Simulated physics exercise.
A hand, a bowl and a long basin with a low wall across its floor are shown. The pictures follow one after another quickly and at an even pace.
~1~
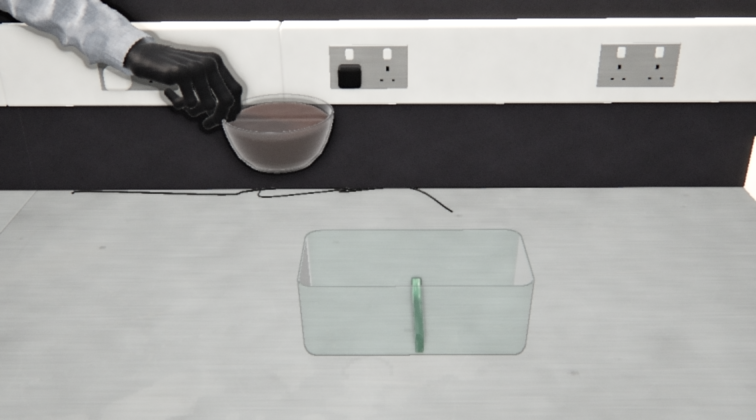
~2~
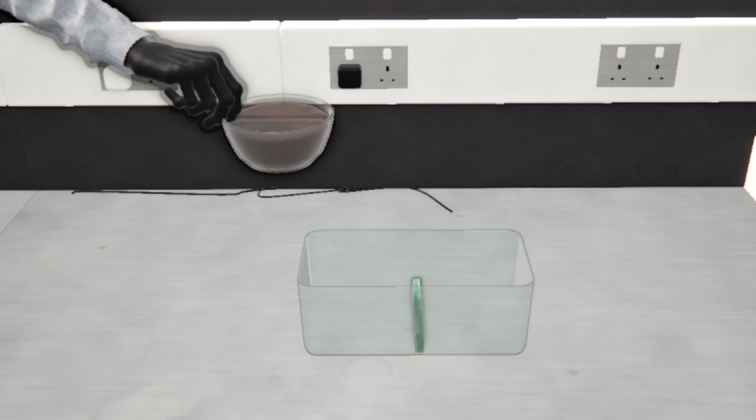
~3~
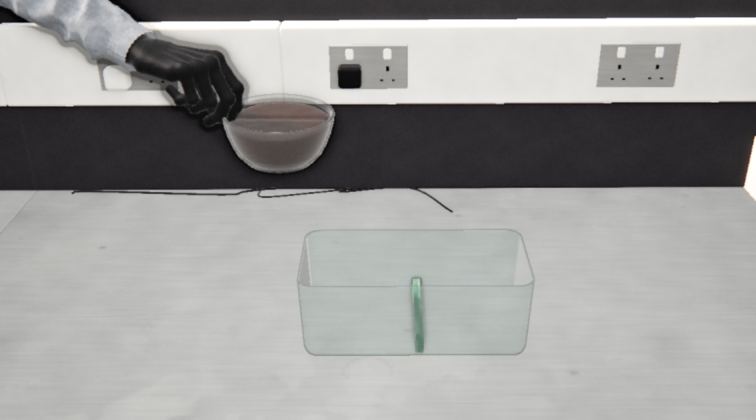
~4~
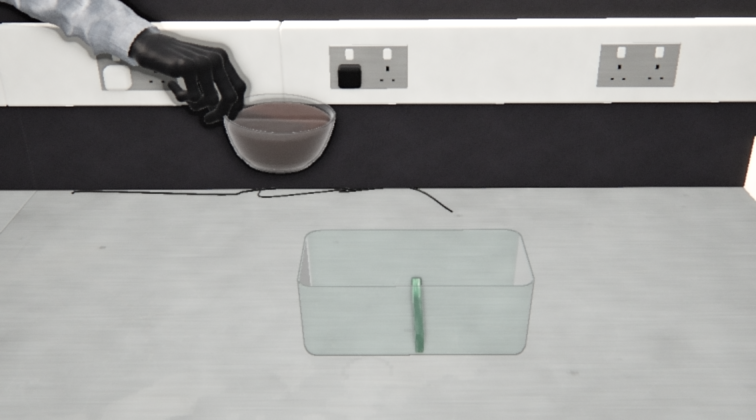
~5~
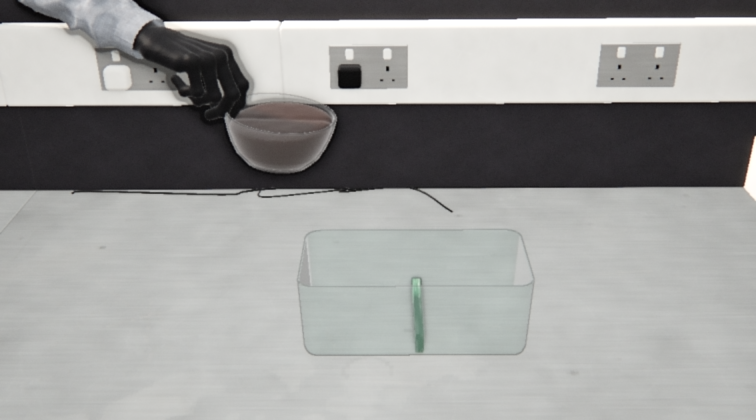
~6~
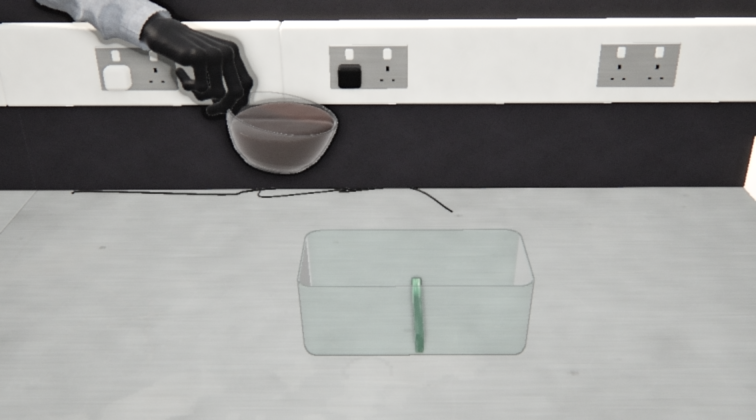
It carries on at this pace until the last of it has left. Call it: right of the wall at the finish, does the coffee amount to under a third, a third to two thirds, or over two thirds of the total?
Under a third of the total.
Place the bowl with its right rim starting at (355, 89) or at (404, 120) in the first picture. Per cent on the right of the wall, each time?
Close to 55 % for the first start and close to 80 % for the second.
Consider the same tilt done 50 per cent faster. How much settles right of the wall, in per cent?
Somewhere near 15 percent.
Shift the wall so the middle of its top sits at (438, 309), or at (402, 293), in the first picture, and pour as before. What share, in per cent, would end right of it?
My guess is some 15 percent the first time and some 30 percent the second.
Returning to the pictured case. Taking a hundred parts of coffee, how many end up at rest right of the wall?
Share: Roughly 10 %.
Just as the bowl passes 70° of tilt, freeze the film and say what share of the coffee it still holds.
Amount still in: Approx. 35 %.
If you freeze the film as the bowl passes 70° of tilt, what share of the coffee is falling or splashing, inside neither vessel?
It works out to about 40 percent.
A moment on, the bowl is tipped part way and 34 per cent is still to pour, 23 is left of the wall and 0 right of it.
Next, the bowl is tipped right over and 0 per cent is still to pour, 87 is left of the wall and 7 right of it.
Then the bowl is tipped right over and 0 per cent is still to pour, 87 is left of the wall and 12 right of it.
Later the bowl is tipped right over and 0 per cent is still to pour, 87 is left of the wall and 12 right of it.
At rest 87 per cent lies left of the wall, 12 right of it and 1 outside.
